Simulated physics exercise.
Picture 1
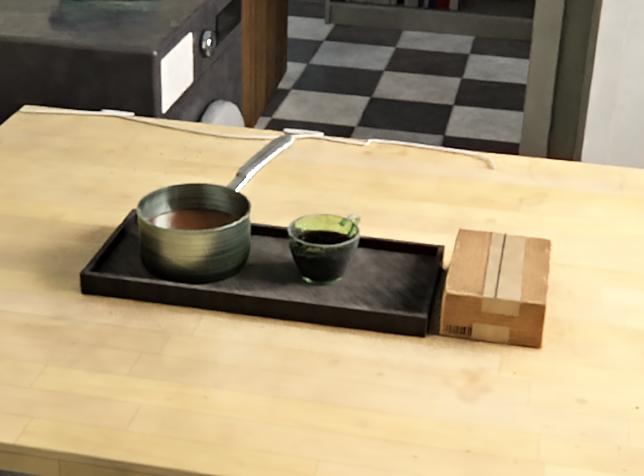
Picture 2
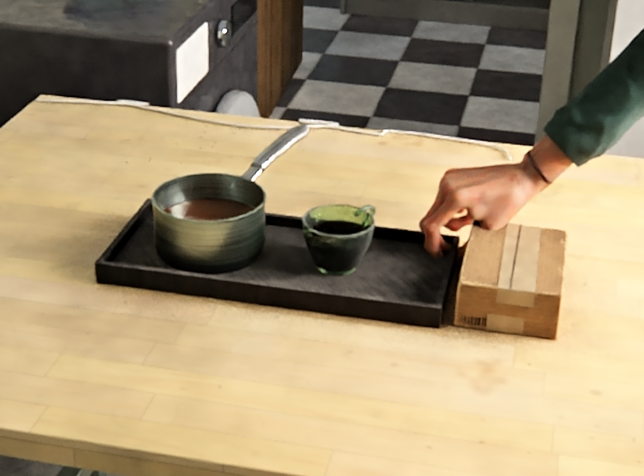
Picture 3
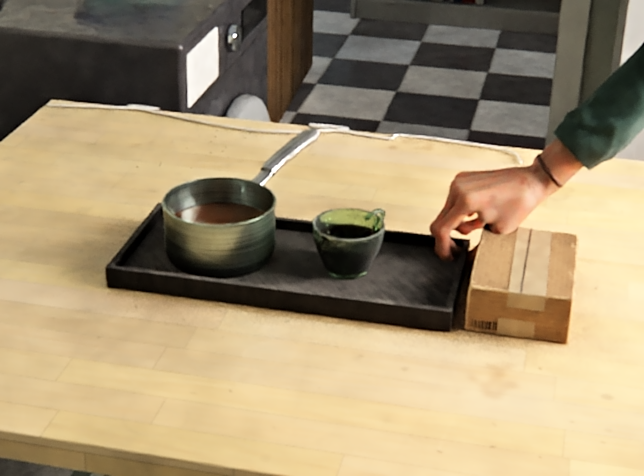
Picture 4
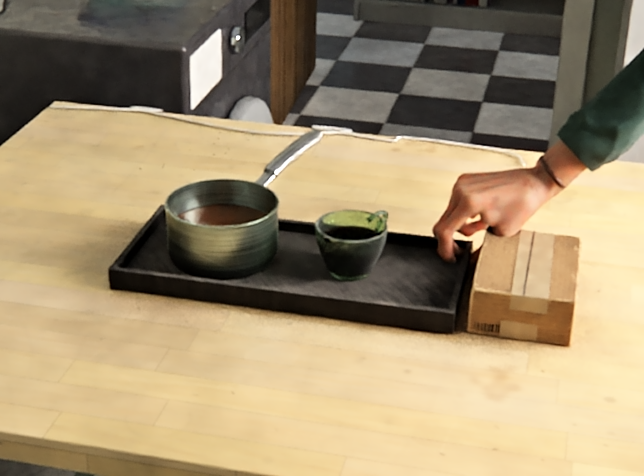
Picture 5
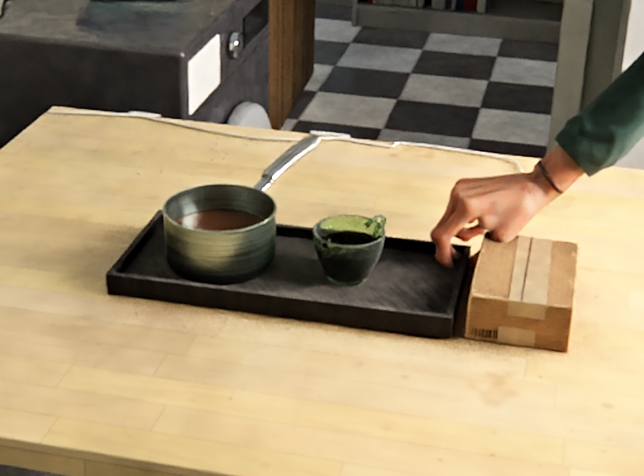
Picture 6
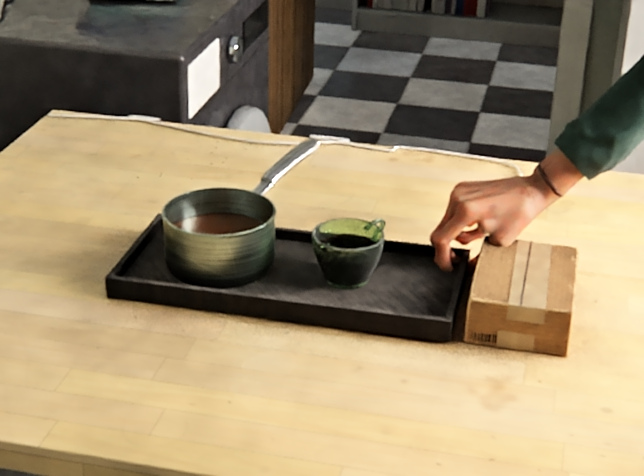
In the video, a dark tray holding a saucepan and a green glass cup of dark liquid sits on a wooden table beside a cardboard box, and a hand reaches in from the right, grips the tray's right end and barely raises it.
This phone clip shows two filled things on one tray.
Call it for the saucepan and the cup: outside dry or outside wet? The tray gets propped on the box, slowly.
On the left the saucepan - outside dry, on the right the cup - outside dry.
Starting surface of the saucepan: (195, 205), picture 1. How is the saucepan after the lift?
Then: Slops over.
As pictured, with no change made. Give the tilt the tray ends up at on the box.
The slope works out to about 9 degrees.
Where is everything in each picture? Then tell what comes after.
In the first picture, the tray lies flat; saucepan (194, 231) about half full; cup (323, 250) about two thirds full; box (493, 321).
The second picture shows a hand takes the end of the tray; saucepan about half full, surface at (209, 222); cup about two thirds full, surface at (338, 235).
The third picture shows the tray slopes by about 0°; saucepan (220, 226) about half full; cup (348, 244) about two thirds full.
In the fourth picture, the end is rising; saucepan about half full, surface at (223, 228); cup about two thirds full, surface at (351, 241); box (521, 318).
In the fifth picture, the end has come up a little; saucepan (220, 232) about half full; cup (349, 250) about two thirds full.
The sixth picture shows slope near 1°; saucepan about half full, surface at (220, 237); cup about two thirds full, surface at (348, 249); box (518, 329).
A moment on, the tray slopes by about 5°; saucepan, all is still inside; cup, all is still inside.
Further on, the tray slopes by about 10°; saucepan, all is still inside; cup, all is still inside.
When it is over, the tray slopes by about 9°, resting on the box; saucepan, all is still inside; cup, all is still inside.
